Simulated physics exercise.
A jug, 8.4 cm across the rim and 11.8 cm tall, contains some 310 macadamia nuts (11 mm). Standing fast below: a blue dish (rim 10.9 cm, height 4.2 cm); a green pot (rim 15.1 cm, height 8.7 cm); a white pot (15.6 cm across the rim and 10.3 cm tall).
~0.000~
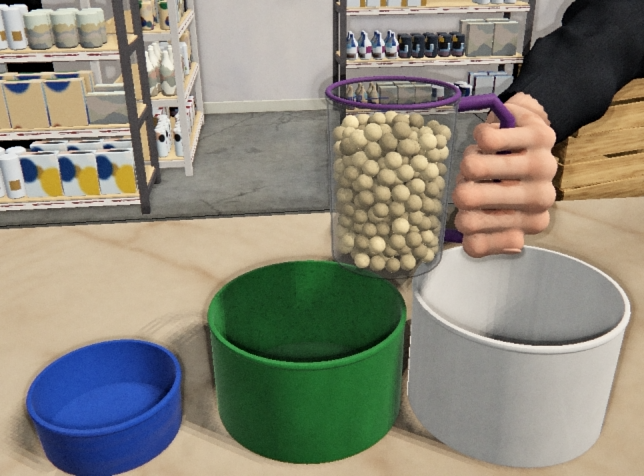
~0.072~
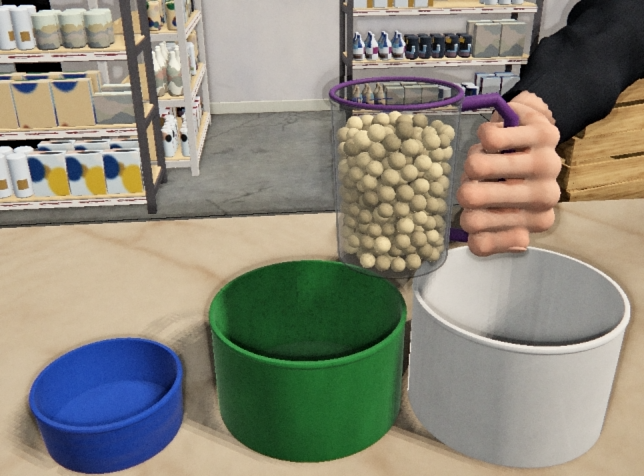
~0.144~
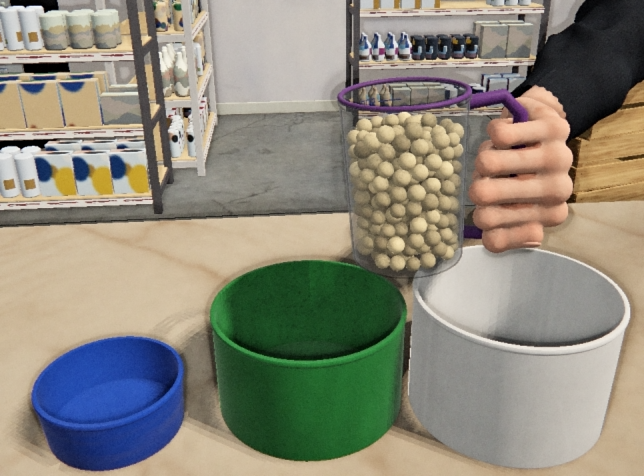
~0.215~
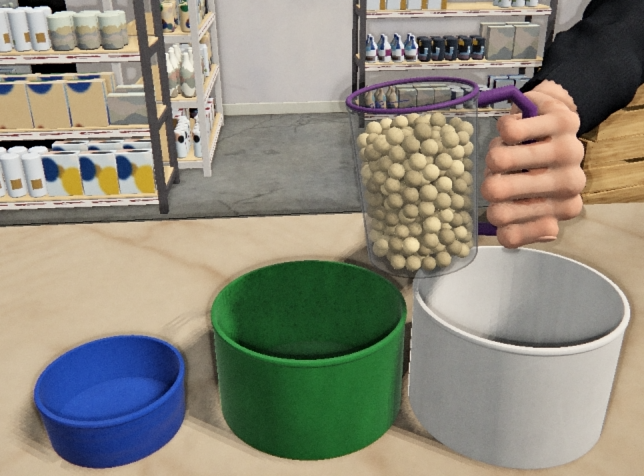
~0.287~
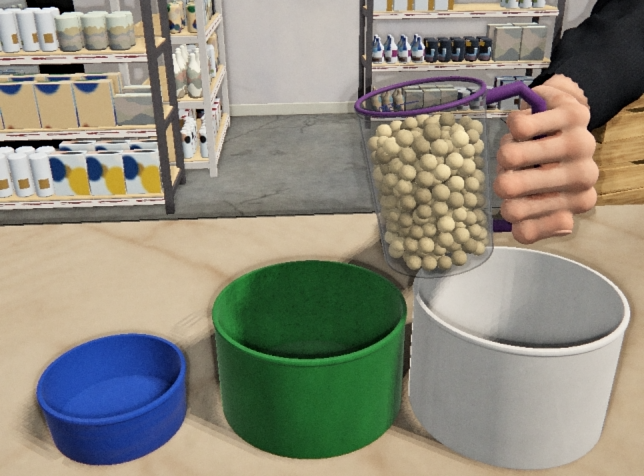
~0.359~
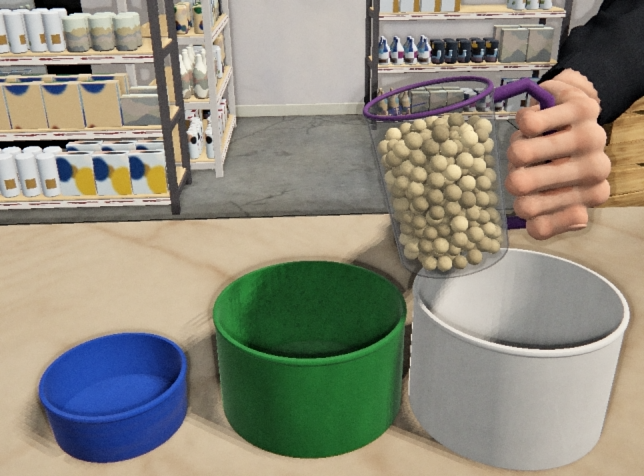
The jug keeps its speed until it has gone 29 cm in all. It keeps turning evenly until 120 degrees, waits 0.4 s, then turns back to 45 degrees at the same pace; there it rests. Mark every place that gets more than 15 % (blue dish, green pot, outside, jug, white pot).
In the blue dish: Below; in the green pot: Below; outside everything: Above; in the jug: Below; in the white pot: Below.
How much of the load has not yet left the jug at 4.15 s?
Roughly 0 per cent.
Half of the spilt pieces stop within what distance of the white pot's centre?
Roughly 14 cm.
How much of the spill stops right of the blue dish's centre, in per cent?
About 100 per cent.
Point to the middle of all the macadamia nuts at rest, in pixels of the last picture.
At about (615, 372).
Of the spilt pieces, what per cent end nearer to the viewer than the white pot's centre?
About 40 per cent.
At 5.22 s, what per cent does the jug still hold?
Some 0 per cent of the load.
After 1.82 s, tilt 77 degrees; jug 100 %.
Then, at 3.03 s, tilt 120 degrees; outside 80 %, jug 5 %, white pot 5 %, in the air 10 %; middle of all pieces near (625, 357).
Then, at 4.15 s, tilt 83 degrees; outside 95 %, white pot 5 %; middle of all pieces near (620, 372).
After 5.22 s, tilt 45 degrees; outside 95 %, white pot 5 %; middle of all pieces near (620, 372).
In the end, at 5.5 s, blue dish 0 %, green pot 0 %, outside 95 %, jug 0 %, white pot 5 %.
